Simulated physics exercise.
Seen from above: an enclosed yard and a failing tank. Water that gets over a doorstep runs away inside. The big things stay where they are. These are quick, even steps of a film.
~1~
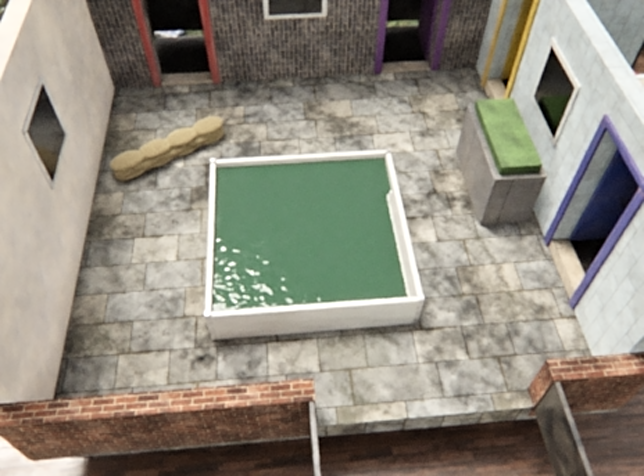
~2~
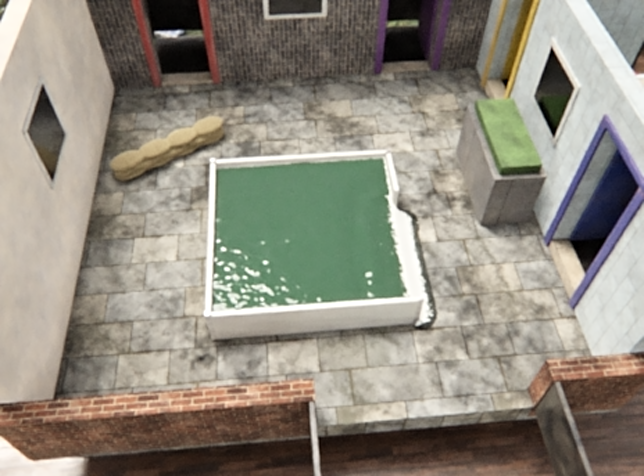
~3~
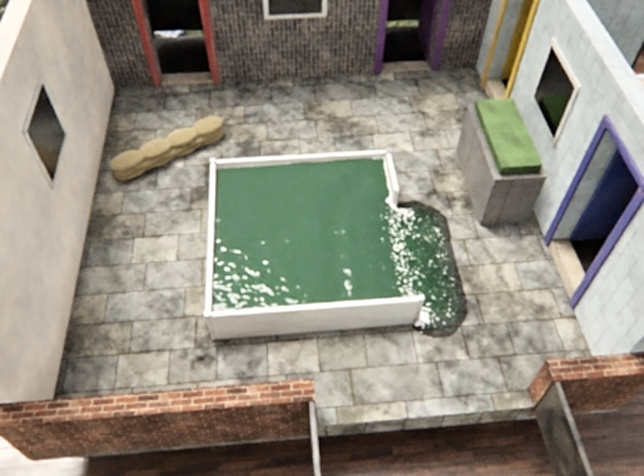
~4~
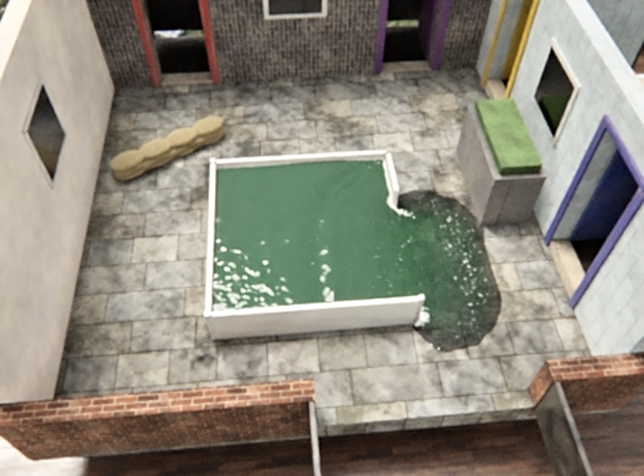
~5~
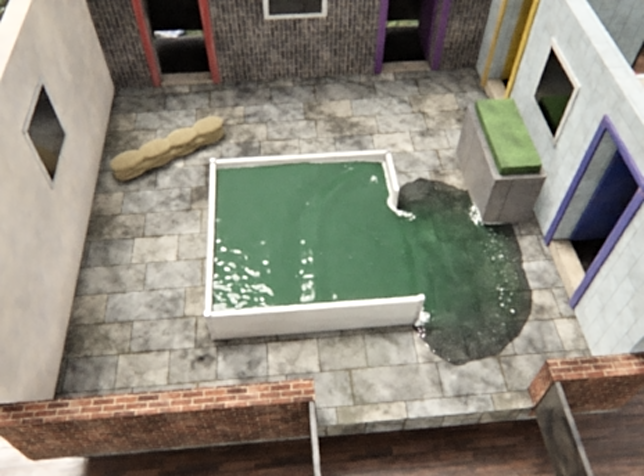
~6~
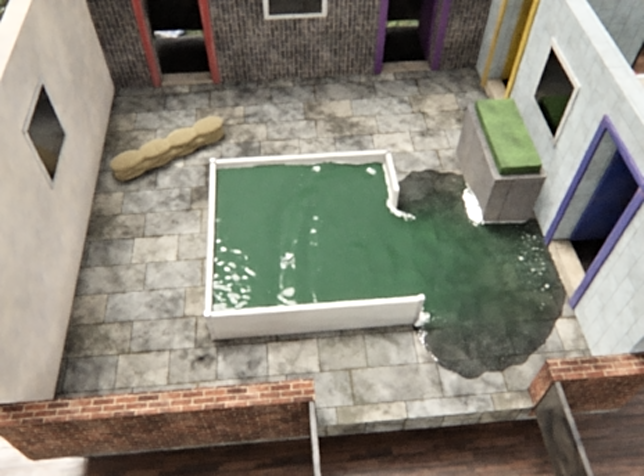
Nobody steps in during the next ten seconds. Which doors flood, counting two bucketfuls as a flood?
In the end: The yellow door stays under that; the blue door takes more than that; the purple door takes more than that; the red door stays under that.
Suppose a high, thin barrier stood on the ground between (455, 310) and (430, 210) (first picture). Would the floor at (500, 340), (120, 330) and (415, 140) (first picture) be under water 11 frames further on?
In turn: Flooded, not flooded, flooded.
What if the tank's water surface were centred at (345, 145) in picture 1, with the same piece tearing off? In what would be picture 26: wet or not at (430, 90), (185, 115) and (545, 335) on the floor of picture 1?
As listed: Covered, not flooded, wet.
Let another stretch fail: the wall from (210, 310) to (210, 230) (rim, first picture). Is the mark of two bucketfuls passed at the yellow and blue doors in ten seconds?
My reading: The yellow door keeps below it; the blue door stays under.
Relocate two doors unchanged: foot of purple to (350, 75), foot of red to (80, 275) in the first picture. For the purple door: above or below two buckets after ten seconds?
My reading: Purple passes that mark.
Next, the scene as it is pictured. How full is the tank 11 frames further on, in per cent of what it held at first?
About 60 per cent.
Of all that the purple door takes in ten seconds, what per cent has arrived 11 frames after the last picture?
I make it 0 per cent.
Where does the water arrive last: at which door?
The red door.
A moment on, water covers 20 % of the floor; the yellow door not reached, the blue door under two buckets in, the purple door not reached, the red door not reached.
Next, water covers 25 % of the floor; the yellow door wet at the sill, nothing in, the blue door over two buckets in, the purple door not reached, the red door not reached.
Then, water covers 45 % of the floor; the yellow door wet at the sill, nothing in, the blue door far over two buckets in, the purple door under two buckets in, the red door not reached.
Later, water covers 60 % of the floor; the yellow door wet at the sill, nothing in, the blue door far over two buckets in, the purple door over two buckets in, the red door wet at the sill, nothing in.
In the end, water covers 80 % of the floor; the yellow door wet at the sill, nothing in, the blue door far over two buckets in, the purple door far over two buckets in, the red door wet at the sill, nothing in.
